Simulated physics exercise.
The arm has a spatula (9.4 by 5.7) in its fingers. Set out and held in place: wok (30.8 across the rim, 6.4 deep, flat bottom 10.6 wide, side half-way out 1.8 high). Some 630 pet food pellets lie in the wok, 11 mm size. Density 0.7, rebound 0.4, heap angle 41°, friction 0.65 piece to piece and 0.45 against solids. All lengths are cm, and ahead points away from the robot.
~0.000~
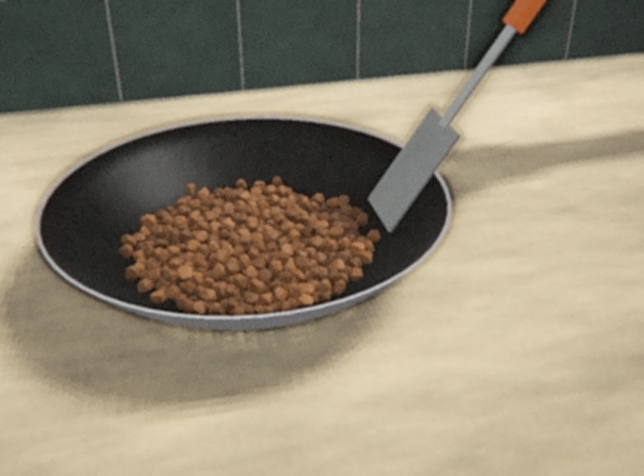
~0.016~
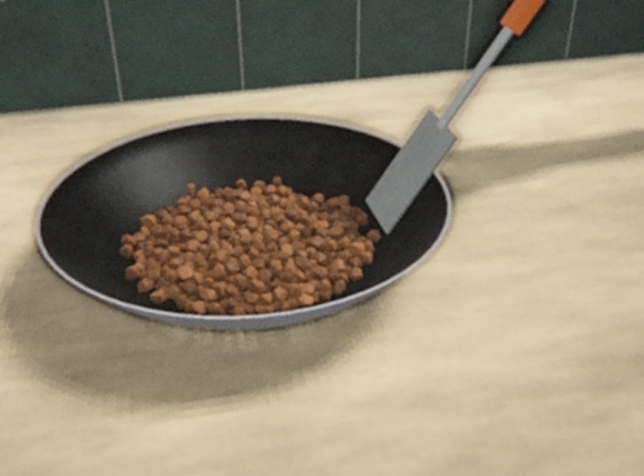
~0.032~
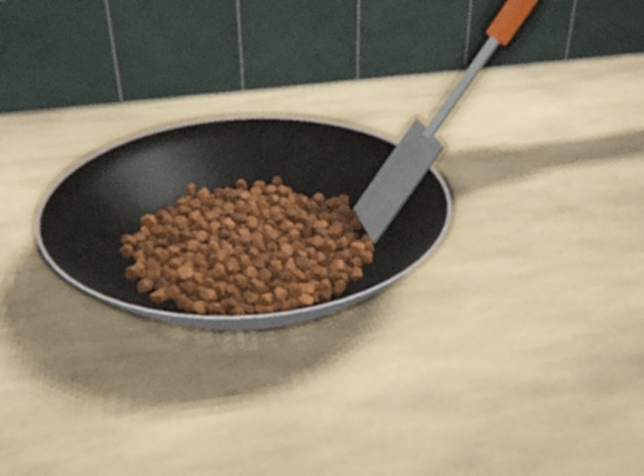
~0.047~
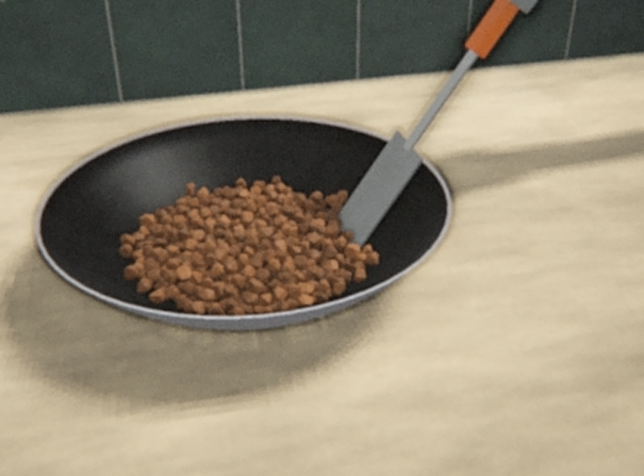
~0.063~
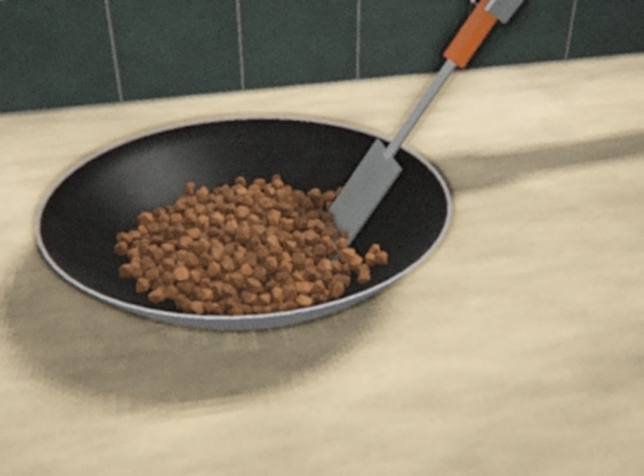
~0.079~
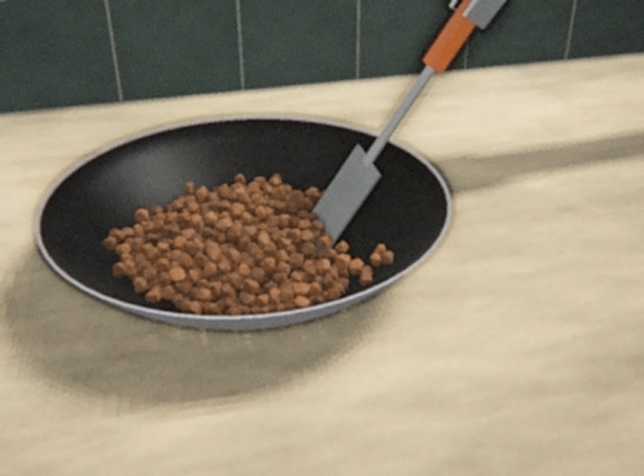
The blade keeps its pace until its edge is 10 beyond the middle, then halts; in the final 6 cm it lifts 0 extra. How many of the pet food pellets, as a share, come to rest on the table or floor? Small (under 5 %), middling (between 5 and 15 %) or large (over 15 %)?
A large share, over 15 %, ends on the table or floor.
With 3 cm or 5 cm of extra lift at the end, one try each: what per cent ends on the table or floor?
About 25 and 20 per cent.
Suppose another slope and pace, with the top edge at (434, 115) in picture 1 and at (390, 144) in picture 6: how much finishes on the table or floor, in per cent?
About 10 per cent.
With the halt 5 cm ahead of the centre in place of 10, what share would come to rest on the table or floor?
Then about 0 per cent.
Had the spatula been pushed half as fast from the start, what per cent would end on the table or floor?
Then about 5 per cent.
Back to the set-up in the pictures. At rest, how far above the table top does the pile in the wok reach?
About 7.0 cm.
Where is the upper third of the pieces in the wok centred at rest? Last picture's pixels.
Near (129, 248).
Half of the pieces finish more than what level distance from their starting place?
About 5 cm.
By 0.13 s, sloping 56°, highest piece 6 above the table; 632 in the wok.
By 0.17 s, sloping 56°, highest piece 7 above the table; 632 in the wok.
By 0.40 s, sloping 56°, highest piece 10 above the table; 487 in the wok, 80 on the table or floor, 65 on the blade or in flight.
By 1.45 s, sloping 56°, highest piece 7 above the table; 487 in the wok, 145 on the table or floor.
Final count, 487 in the wok, 145 on the table or floor. That is 23 % on the table or floor.
